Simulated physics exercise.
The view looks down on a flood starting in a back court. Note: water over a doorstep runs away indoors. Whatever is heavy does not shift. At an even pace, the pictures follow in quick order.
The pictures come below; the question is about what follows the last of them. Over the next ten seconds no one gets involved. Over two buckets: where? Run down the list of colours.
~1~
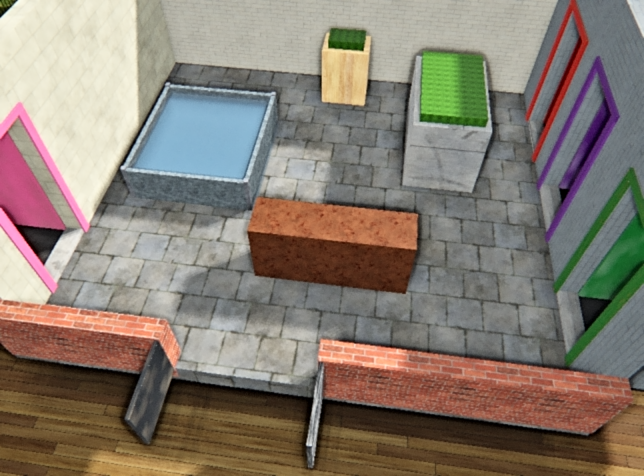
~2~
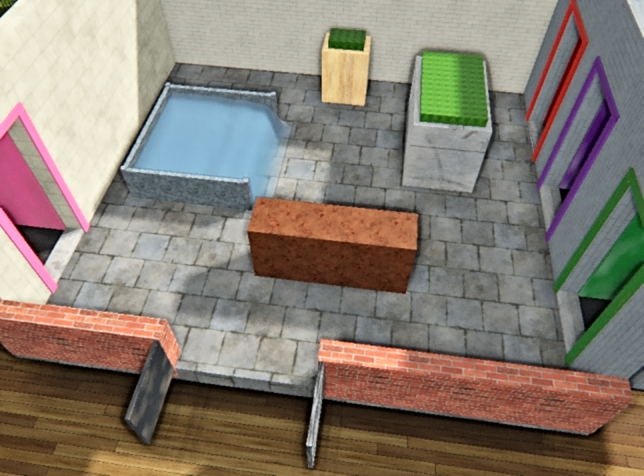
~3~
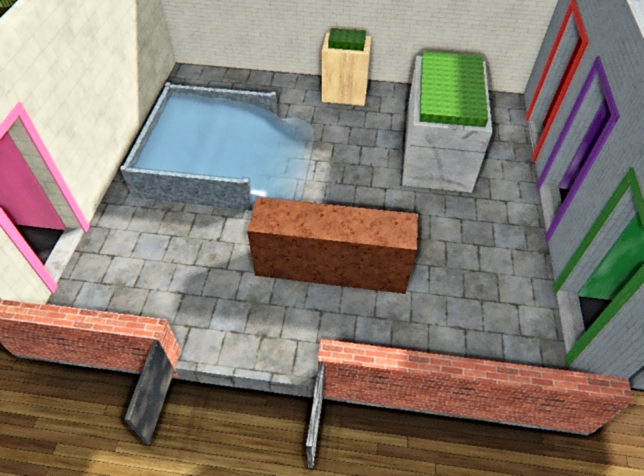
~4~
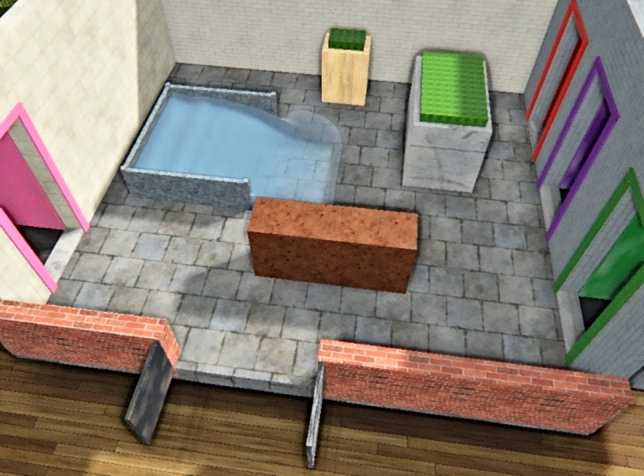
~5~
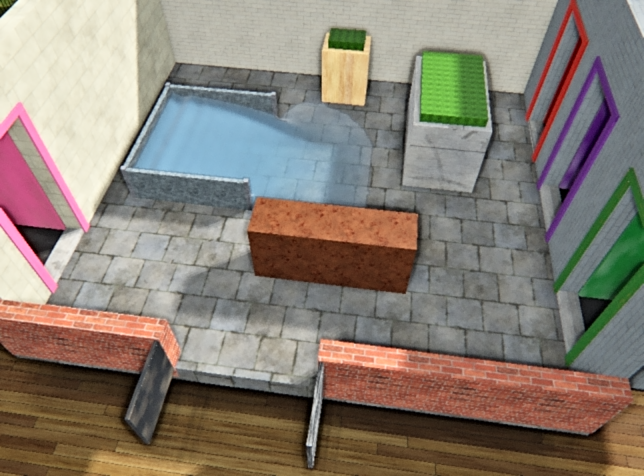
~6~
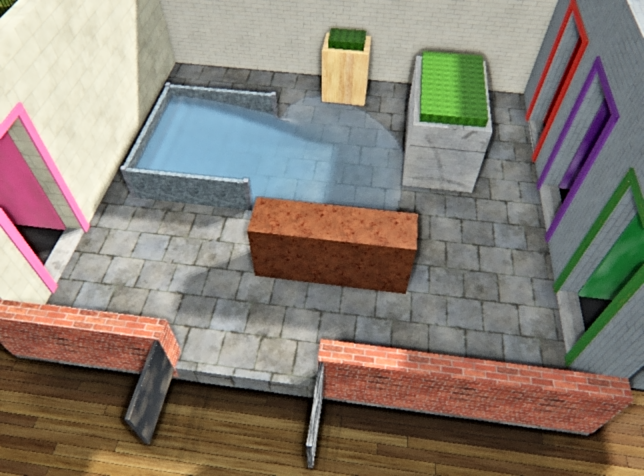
Pink door no, red door yes, purple door no, green door yes.
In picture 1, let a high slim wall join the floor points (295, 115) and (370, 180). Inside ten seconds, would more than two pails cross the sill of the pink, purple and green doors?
Door by door, pink comes in under, purple comes in over, green comes in over.
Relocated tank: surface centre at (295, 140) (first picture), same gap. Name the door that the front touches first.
That's the door marked purple.
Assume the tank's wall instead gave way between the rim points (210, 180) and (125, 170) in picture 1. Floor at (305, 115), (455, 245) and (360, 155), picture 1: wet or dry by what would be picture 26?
Taking the points in order: Unwetted, unwetted and unwetted.
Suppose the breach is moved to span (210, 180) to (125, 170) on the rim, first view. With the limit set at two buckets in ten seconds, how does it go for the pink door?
As far as I can tell, the pink door surpasses the limit.
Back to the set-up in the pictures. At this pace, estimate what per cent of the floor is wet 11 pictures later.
My best guess is some 35 %.
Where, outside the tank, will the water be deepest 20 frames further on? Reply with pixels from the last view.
At about (571, 386).
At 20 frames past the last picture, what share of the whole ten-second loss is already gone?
Share gone by then: About 15 %.
A moment on, water covers 30 % of the floor; the pink door not reached, the red door not reached, the purple door not reached, the green door not reached.
Next, water covers 35 % of the floor; the pink door not reached, the red door not reached, the purple door wet at the sill, nothing in, the green door not reached.
Then, water covers 55 % of the floor; the pink door not reached, the red door wet at the sill, nothing in, the purple door under two buckets in, the green door over two buckets in.
Later, water covers 80 % of the floor; the pink door not reached, the red door over two buckets in, the purple door under two buckets in, the green door over two buckets in.
In the end, water covers 100 % of the floor; the pink door wet at the sill, nothing in, the red door far over two buckets in, the purple door under two buckets in, the green door over two buckets in.
